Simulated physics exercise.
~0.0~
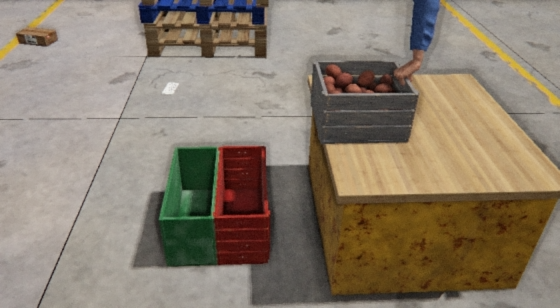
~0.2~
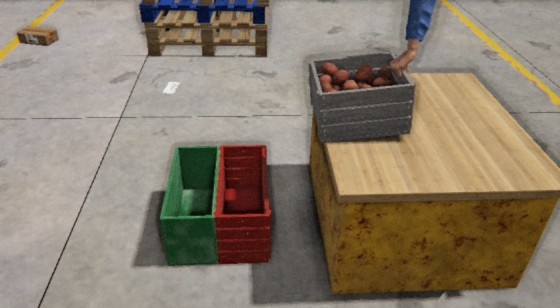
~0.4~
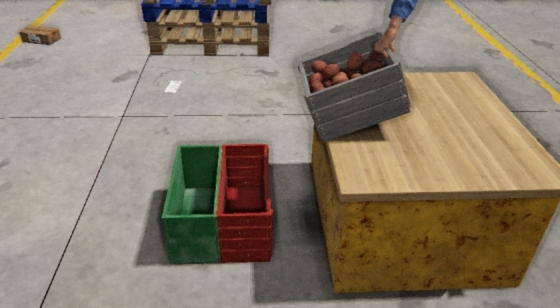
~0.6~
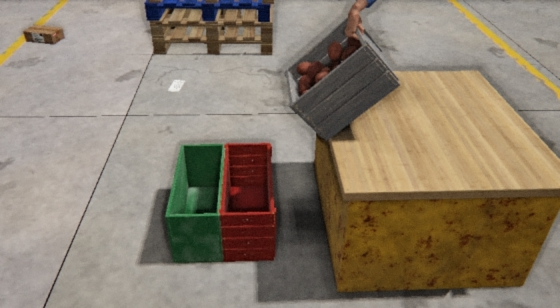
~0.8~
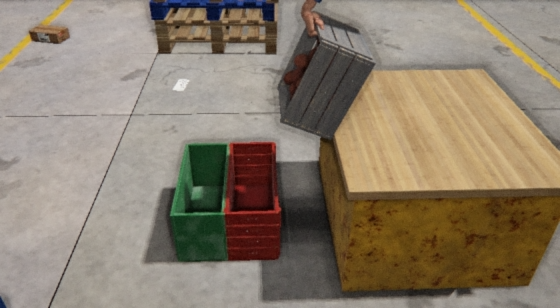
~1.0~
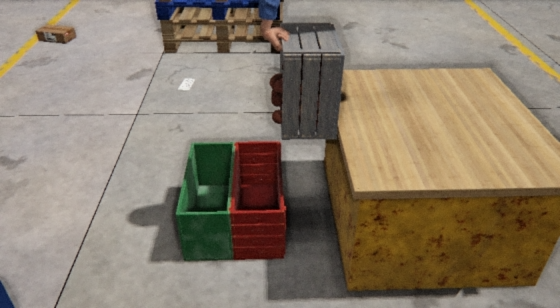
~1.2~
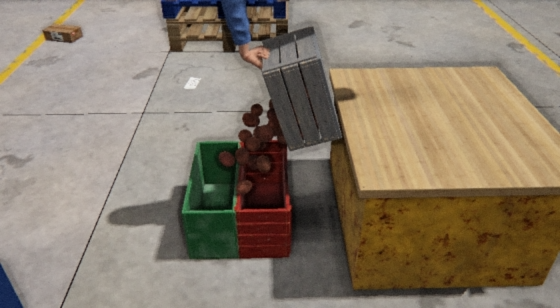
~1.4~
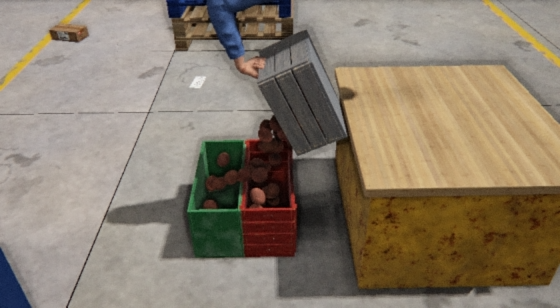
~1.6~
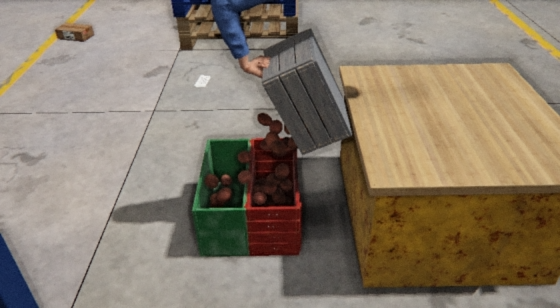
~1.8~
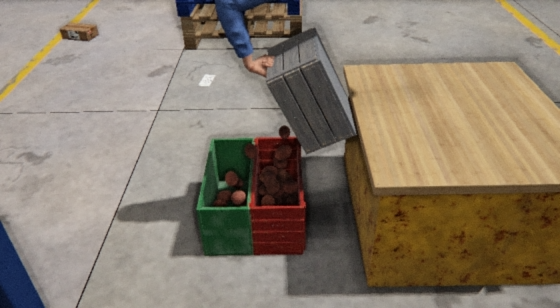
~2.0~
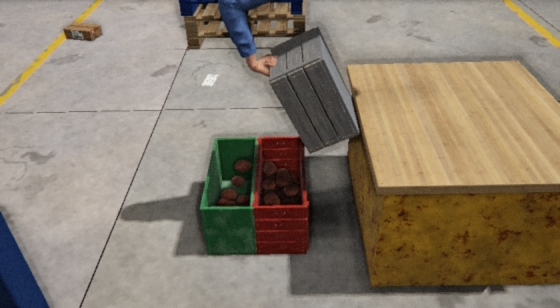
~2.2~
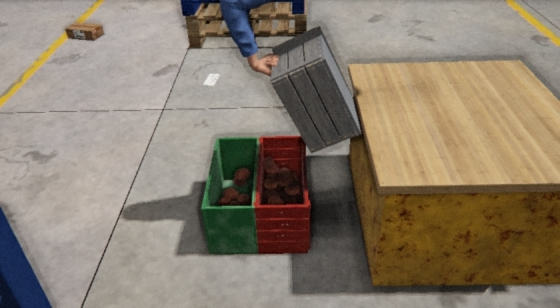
To begin with, a grey slatted crate full of reddish-brown potatoes sits on a wood-topped bench, with a worker's hand at its rim and an empty red bin and green tote side by side on the floor to the left. The hand tips the crate leftward over the bench edge, steadily steeper, until it stands on its side. As it turns past that, the potatoes tumble out in a cluster, dropping into both containers. The crate then stays steeply tipped while the last ones fall. Finally, potatoes rest in both, more of them in the red bin.
